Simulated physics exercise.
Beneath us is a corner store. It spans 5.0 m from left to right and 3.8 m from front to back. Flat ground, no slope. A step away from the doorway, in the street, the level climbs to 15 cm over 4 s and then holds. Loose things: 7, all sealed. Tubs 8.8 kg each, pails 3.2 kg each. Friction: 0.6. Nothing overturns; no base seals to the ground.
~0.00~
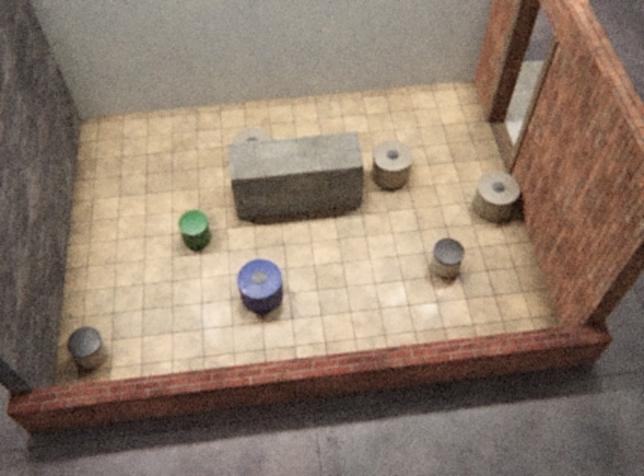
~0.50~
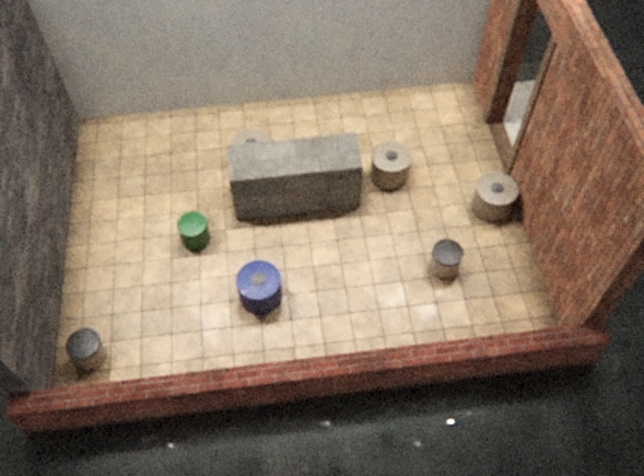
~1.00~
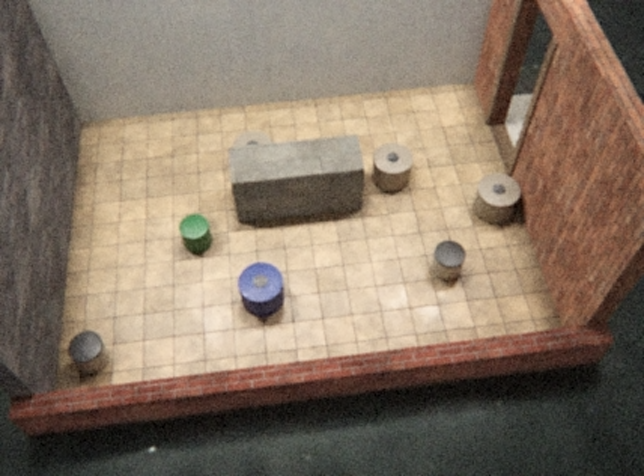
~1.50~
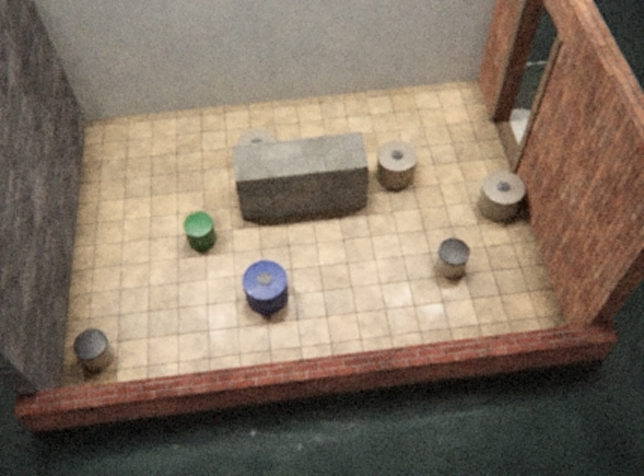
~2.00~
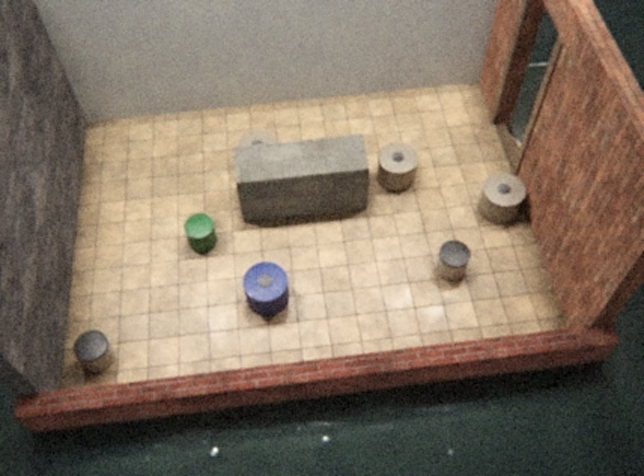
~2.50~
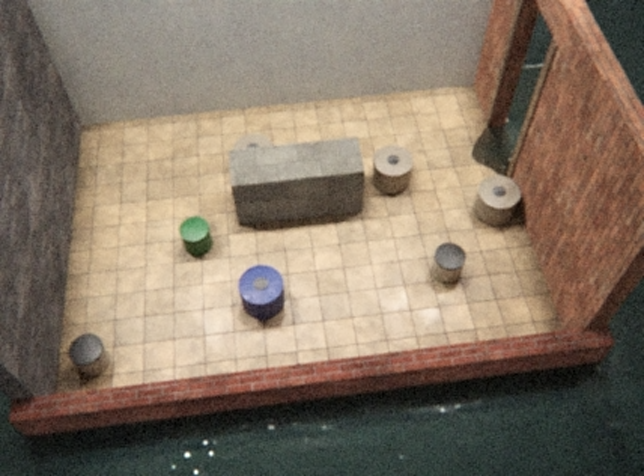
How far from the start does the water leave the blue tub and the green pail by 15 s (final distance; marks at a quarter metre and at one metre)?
Blue tub remains where it was; green pail remains where it was.
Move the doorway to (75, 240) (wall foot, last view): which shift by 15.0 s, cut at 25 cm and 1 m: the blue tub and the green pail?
Blue tub: No real movement; green pail: Long trip.
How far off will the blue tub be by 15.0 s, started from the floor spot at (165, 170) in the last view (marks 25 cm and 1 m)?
What happens is it remains nearly in place.
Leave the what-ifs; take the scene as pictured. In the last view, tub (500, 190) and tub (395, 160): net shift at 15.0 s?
0 cm, 20 cm.
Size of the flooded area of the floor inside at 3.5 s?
I'd estimate close to 1.5 m2.
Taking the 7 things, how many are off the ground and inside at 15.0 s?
At that moment it comes to 1.
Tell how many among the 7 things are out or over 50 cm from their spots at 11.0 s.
I get 0.
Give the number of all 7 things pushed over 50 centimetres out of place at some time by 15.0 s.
I make that 0.
After 3.5 s the blue tub is near (261, 284), 0.0 m from its start, aground; the green pail is near (194, 229), 0.0 m from its start, aground; 0 afloat.
After 6.8 s the blue tub is near (261, 284), 0.0 m from its start, aground; the green pail is near (194, 229), 0.0 m from its start, aground; 0 afloat.
After 11.0 s the blue tub is near (261, 284), 0.0 m from its start, aground; the green pail is near (194, 229), 0.0 m from its start, aground; 0 afloat.
After 15.0 s the blue tub is near (261, 284), 0.0 m from its start, aground; the green pail is near (194, 226), 0.0 m from its start, aground; 1 afloat.
